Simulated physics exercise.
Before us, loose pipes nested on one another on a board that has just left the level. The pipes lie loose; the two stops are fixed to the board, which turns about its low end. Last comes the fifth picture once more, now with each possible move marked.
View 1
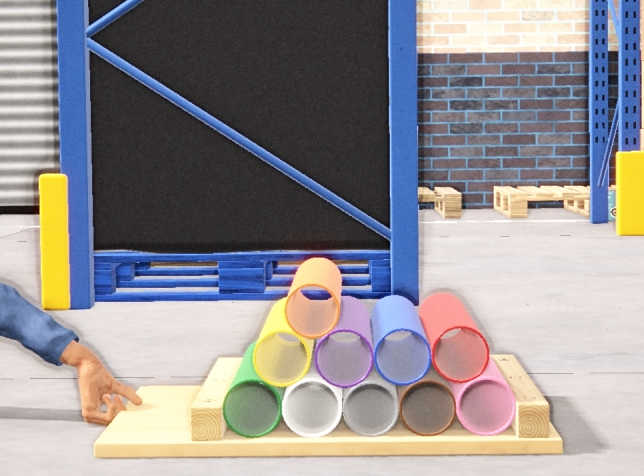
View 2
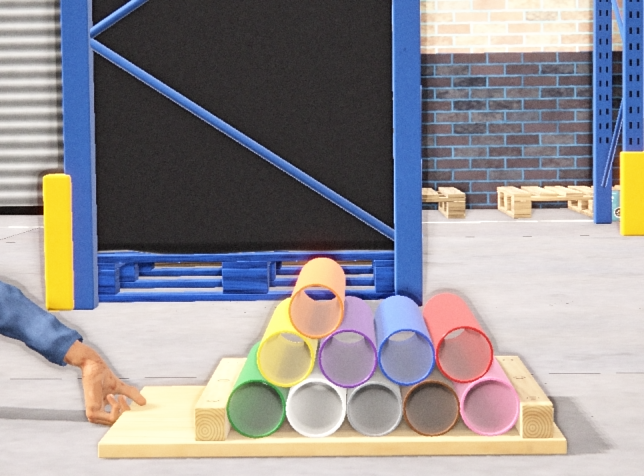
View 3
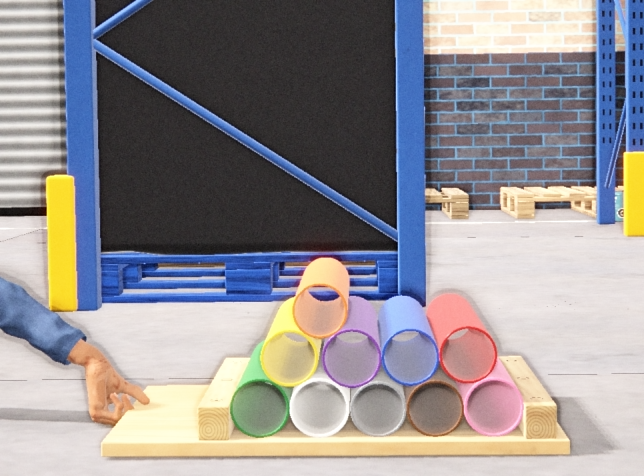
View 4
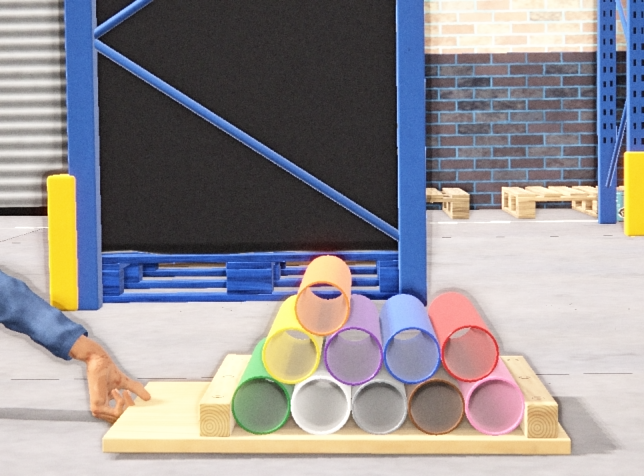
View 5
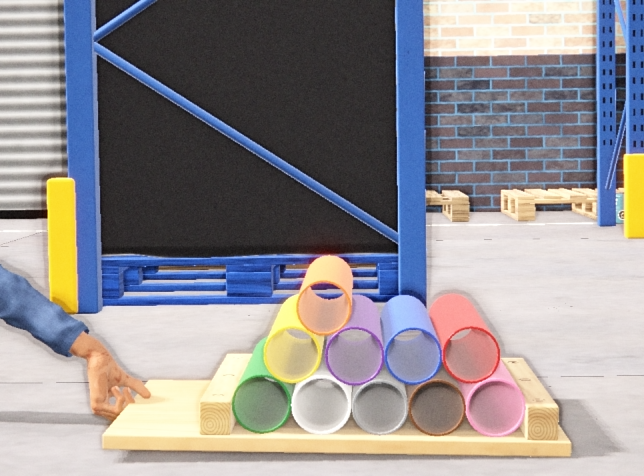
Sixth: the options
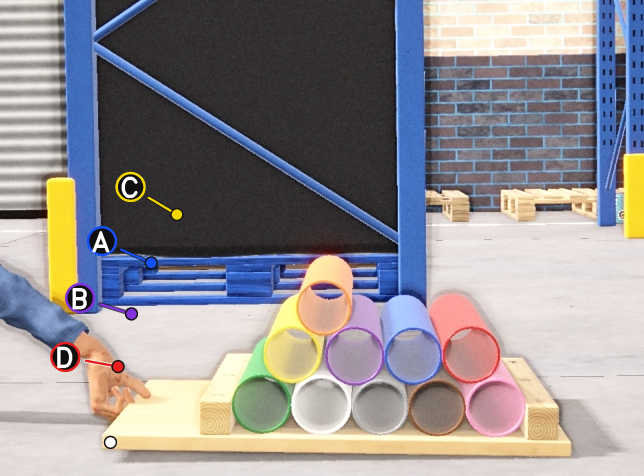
A wooden board stacked with loose, colourful pipes barely moved as a hand at its left end raised that side very slightly, while the pipes stayed nested together with the orange one on top.
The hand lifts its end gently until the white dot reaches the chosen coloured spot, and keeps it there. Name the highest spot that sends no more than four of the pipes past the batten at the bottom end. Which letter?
The last mark within the limit is A.
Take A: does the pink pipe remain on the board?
Yes, with A.
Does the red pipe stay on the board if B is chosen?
Yes, with B.
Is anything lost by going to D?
At D: No.
On the marked copy, A at (151, 263); B at (132, 314); C at (177, 214); D at (118, 366); the white dot at (110, 442).
Following A. Soon after the start, board at 20°.
Later, board at 25°.
In the end, board at 25°, four over the low batten (purple, blue, red, orange).
As for the rest, B none over the low batten; C five over the low batten; D none over the low batten.
